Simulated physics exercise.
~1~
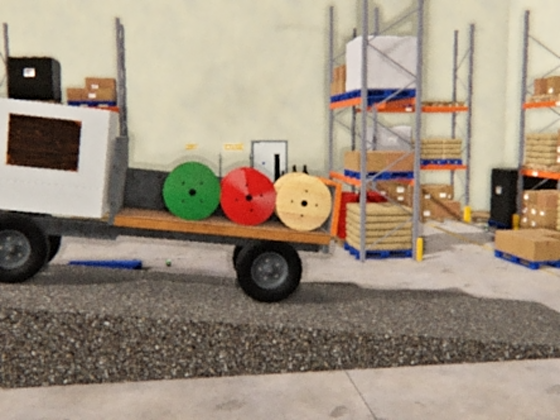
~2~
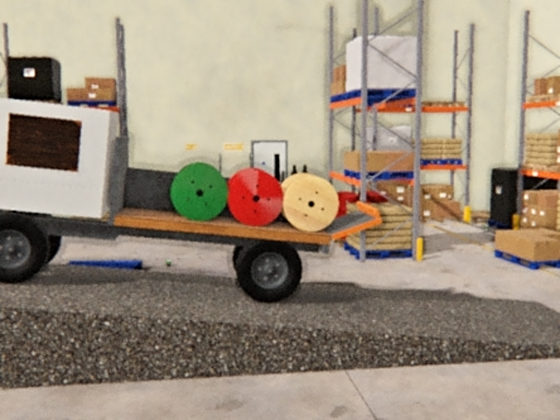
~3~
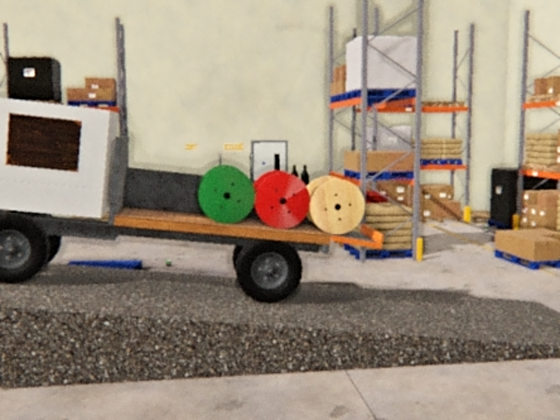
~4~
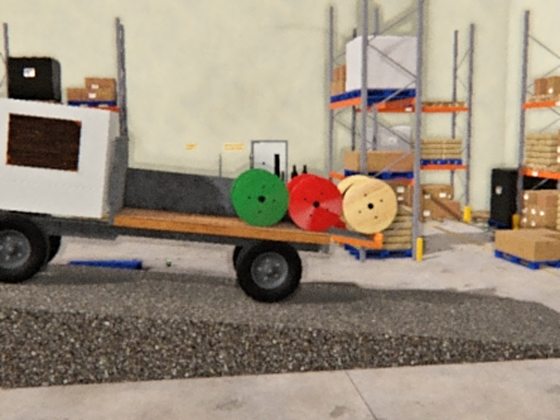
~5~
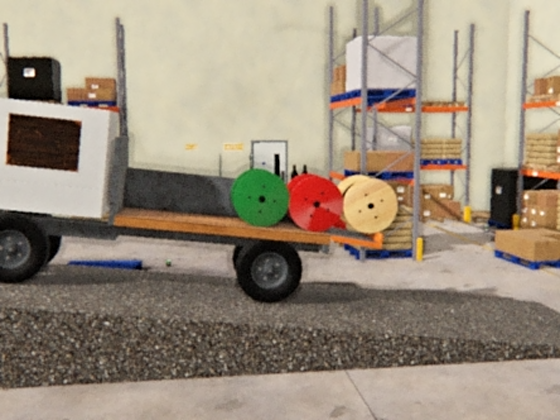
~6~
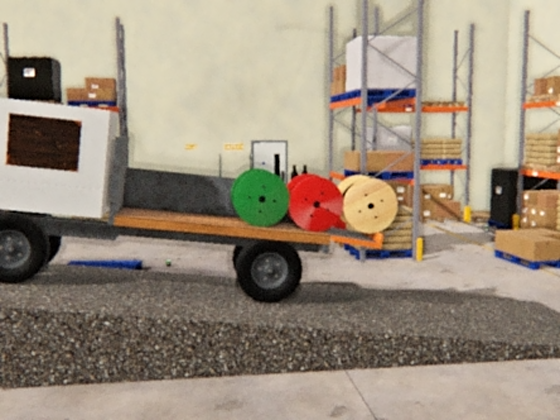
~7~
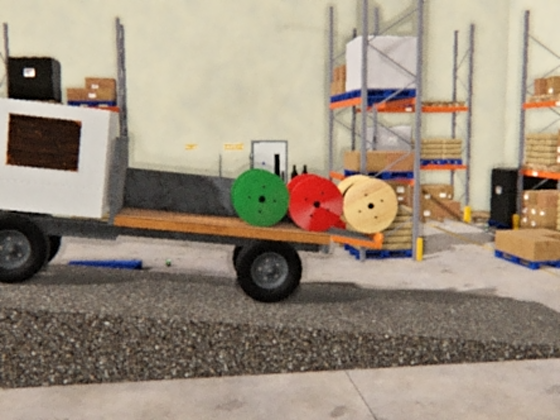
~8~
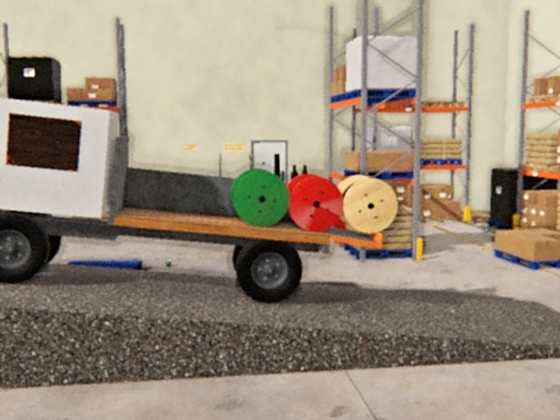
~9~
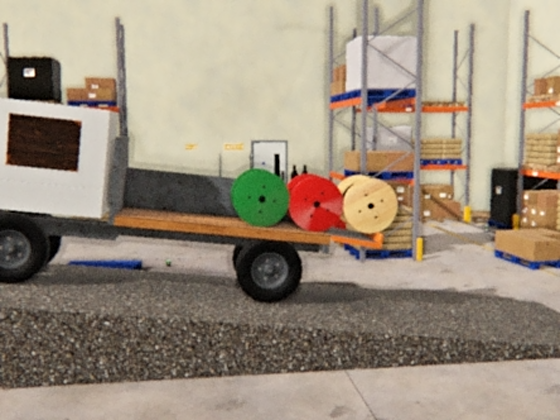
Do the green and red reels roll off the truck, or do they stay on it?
Both the green reel and the red reel stay on the truck. They roll to the right and come to rest before going over the end.
In a warehouse, a truck's tailgate drops and three reels roll right but stay aboard.
